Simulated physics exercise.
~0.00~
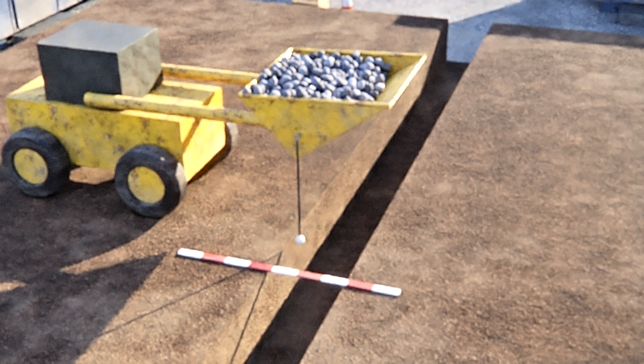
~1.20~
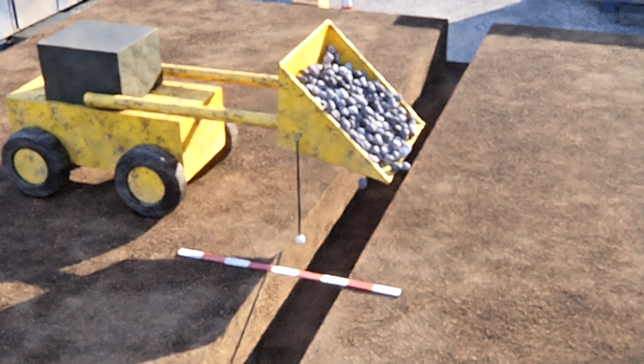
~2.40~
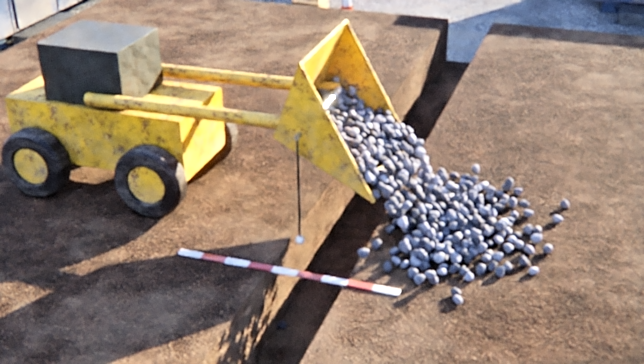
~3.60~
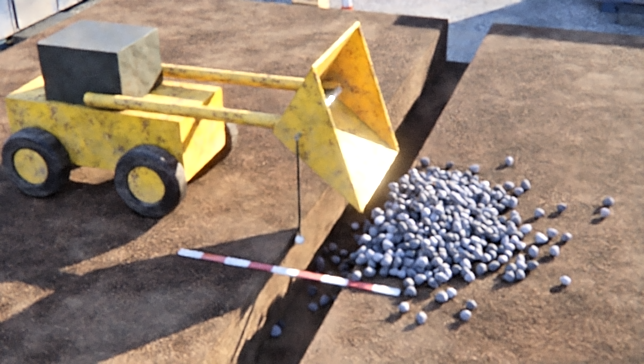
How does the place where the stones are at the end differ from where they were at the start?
At the start the stones were all piled in the loader's raised bucket, but by the end they lay lower and further right, mostly heaped on the ground across the trench with a few in the trench.
